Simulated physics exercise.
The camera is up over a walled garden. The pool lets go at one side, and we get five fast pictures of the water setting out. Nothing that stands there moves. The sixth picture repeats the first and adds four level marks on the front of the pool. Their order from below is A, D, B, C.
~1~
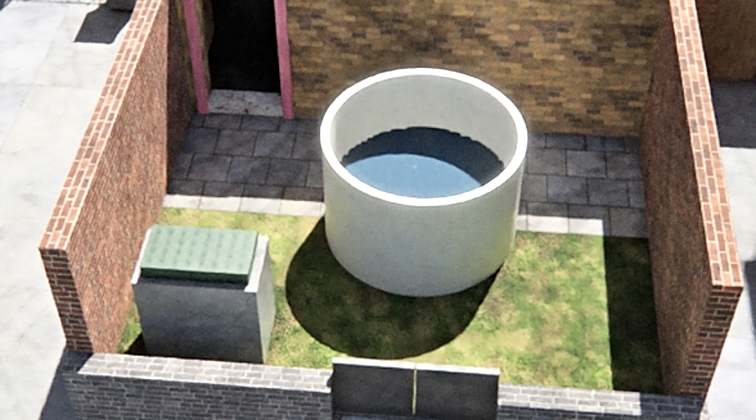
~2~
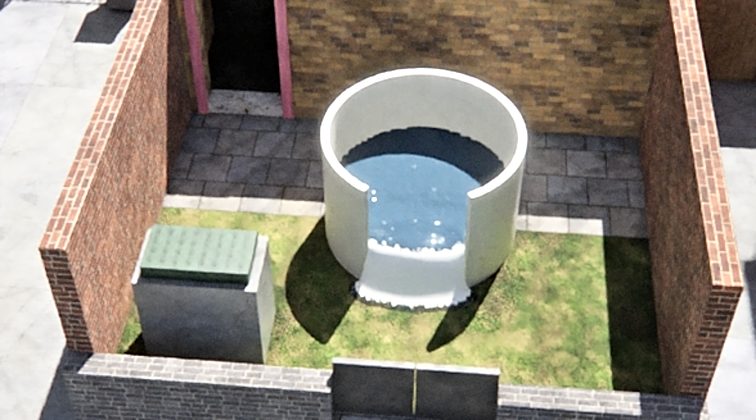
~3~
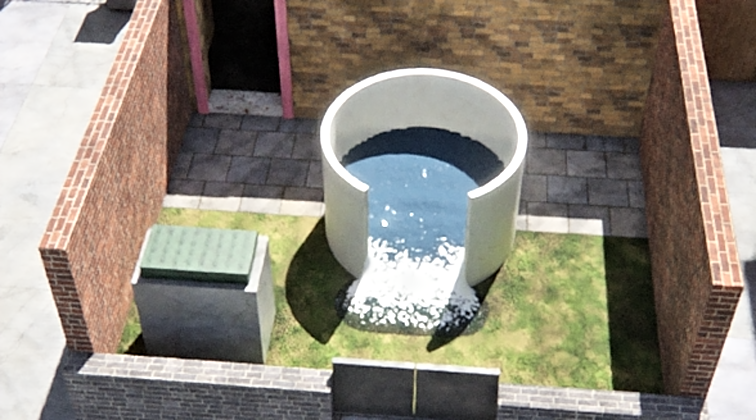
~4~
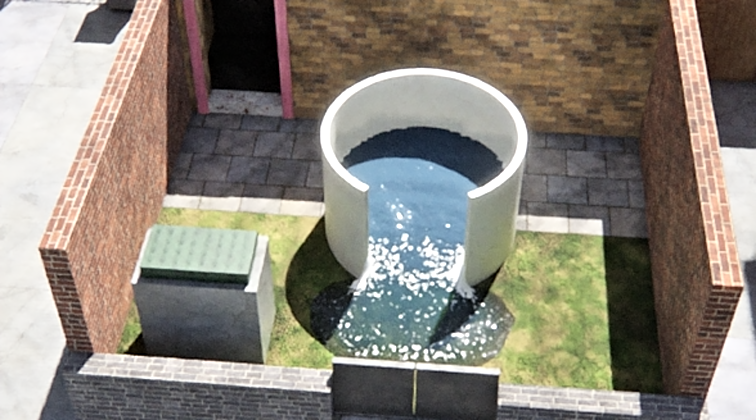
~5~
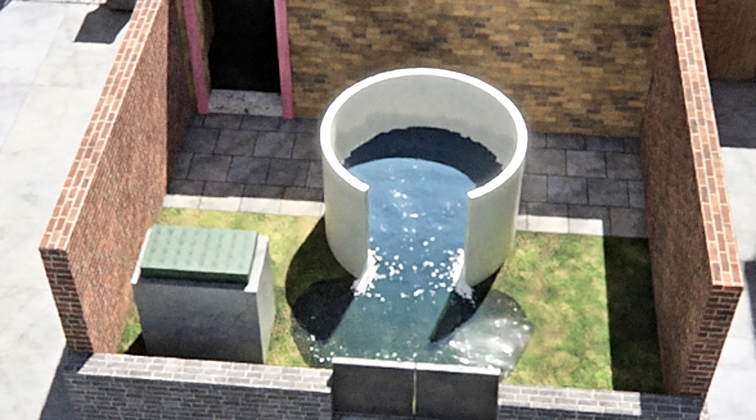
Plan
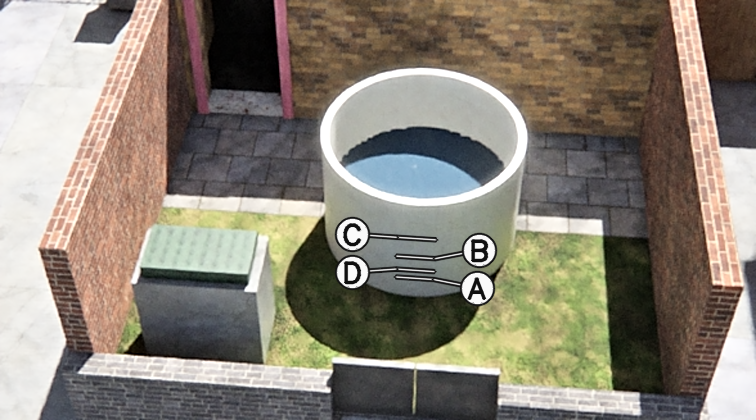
In a walled garden, a round white pool of still water opened at the front, and water poured out in a foaming rush, then spread over the grass toward the gate.
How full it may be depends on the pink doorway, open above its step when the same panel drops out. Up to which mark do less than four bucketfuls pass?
It is C.
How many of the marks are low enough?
All four.
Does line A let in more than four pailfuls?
No, not at all.
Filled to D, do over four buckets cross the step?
No, not at all.
In white, A at (414, 278); B at (415, 257); C at (416, 238); D at (415, 270); from the bottom up A, D, B, C.
If A is chosen, nothing gets over.
If B is chosen, nothing gets over.
If C is chosen, a splash gets over, under a bucket.
If D is chosen, nothing gets over.
